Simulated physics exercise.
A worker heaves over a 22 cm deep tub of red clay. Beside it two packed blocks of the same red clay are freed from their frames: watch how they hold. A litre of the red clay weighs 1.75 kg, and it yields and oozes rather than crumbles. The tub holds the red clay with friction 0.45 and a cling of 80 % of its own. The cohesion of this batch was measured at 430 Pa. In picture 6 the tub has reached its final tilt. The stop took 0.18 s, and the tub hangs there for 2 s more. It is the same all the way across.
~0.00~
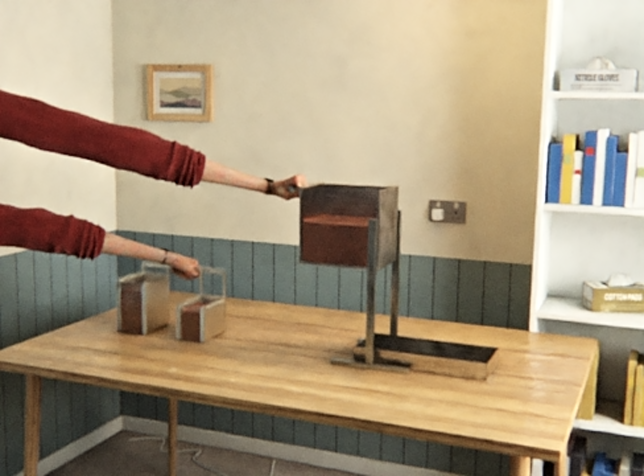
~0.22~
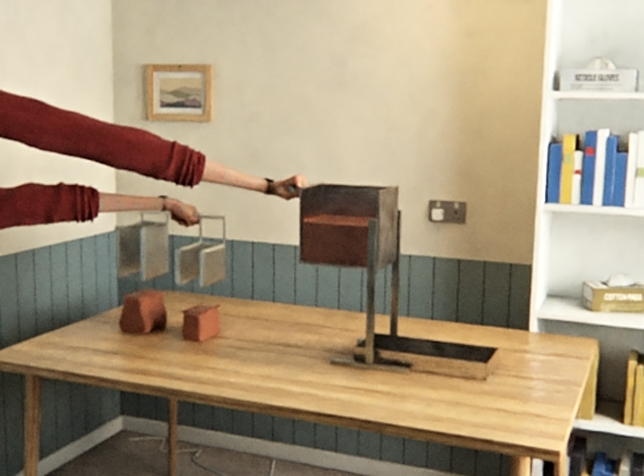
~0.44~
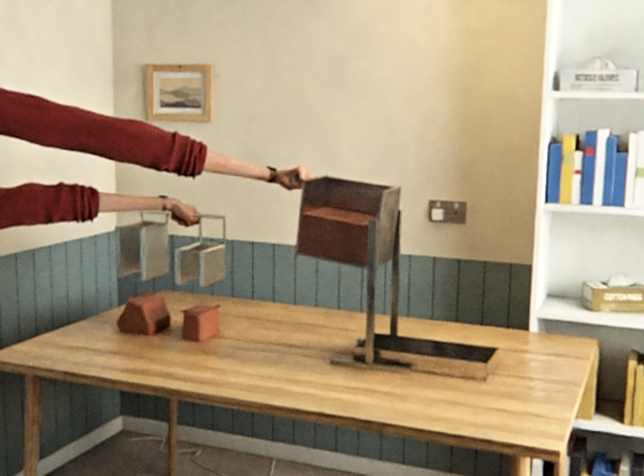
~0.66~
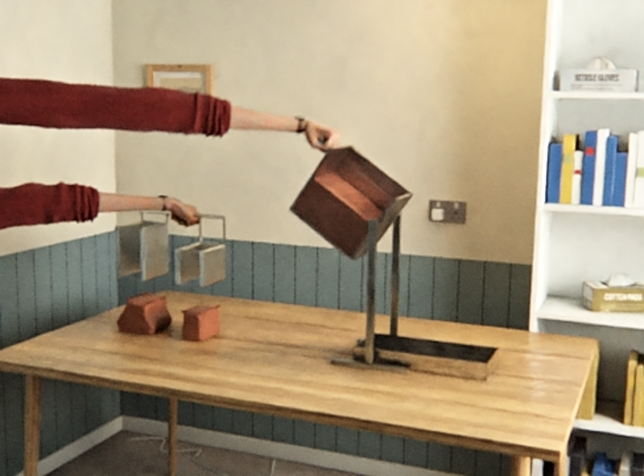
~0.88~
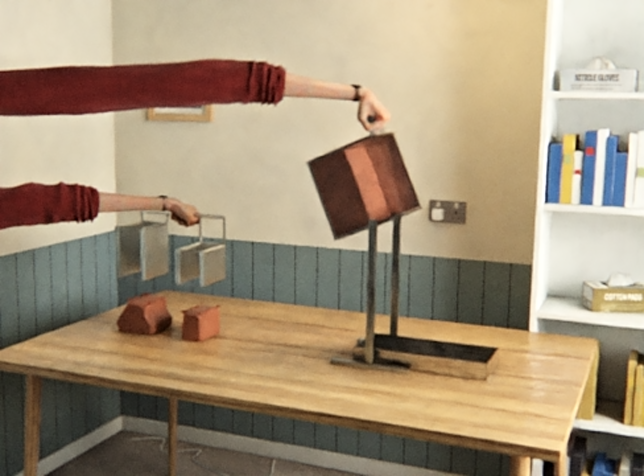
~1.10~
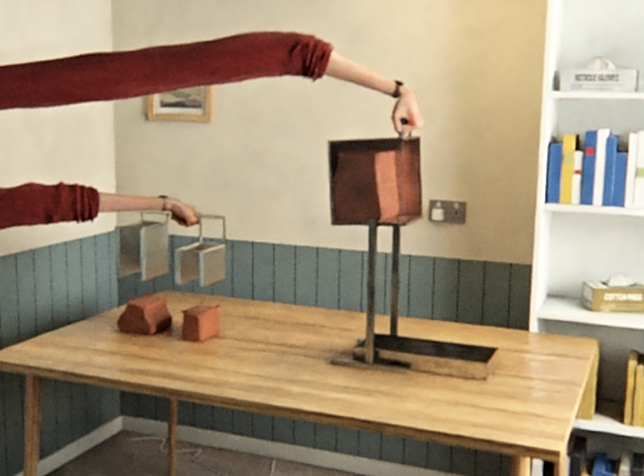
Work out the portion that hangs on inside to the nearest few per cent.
It comes to some 76 %.
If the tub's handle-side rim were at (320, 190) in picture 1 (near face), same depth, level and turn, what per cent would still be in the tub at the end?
It would be near 100 %.
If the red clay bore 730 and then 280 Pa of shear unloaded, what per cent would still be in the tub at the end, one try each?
In turn about 100 %, 70 %.
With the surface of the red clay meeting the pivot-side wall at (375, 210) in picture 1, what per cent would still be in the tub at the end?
It would be near 60 %.
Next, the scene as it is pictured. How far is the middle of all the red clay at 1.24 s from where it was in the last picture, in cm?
About 4 cm.
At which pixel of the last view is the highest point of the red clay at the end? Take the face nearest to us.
Around (343, 181).
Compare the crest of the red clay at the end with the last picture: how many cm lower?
About 9 cm.
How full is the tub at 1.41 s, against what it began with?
About 90 %.
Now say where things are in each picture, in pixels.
The first frame shows handle-side rim at (302, 189), tilt 0 degrees; highest point of the red clay at (326, 222); test blocks 15 cm, 9.5 cm high (left to right).
The second frame shows handle-side rim at (302, 189), tilt 0 degrees; highest point of the red clay at (326, 222); test blocks 12 cm, 9.4 cm high (left to right).
The third frame shows handle-side rim at (305, 181), tilt 6 degrees; highest point of the red clay at (307, 214); test blocks 11 cm, 9.4 cm high (left to right).
The fourth frame shows handle-side rim at (331, 150), tilt 35 degrees; highest point of the red clay at (316, 179); test blocks 11 cm, 9.4 cm high (left to right).
The fifth frame shows handle-side rim at (375, 136), tilt 67 degrees; highest point of the red clay at (342, 151); test blocks 11 cm, 9.3 cm high (left to right).
The sixth frame shows handle-side rim at (403, 141), tilt 86 degrees; highest point of the red clay at (370, 153); test blocks 11 cm, 9.3 cm high (left to right).
By 1.24 s, the tub is at 86 degrees and holds 100 %.
By 1.41 s, the tub is at 86 degrees and holds 89 %.
By 1.58 s, the tub is at 86 degrees and holds 78 %.
By 1.75 s, the tub is at 86 degrees and holds 76 %.
By 3.10 s, at the end, the tub is at 86 degrees and holds 76 %.
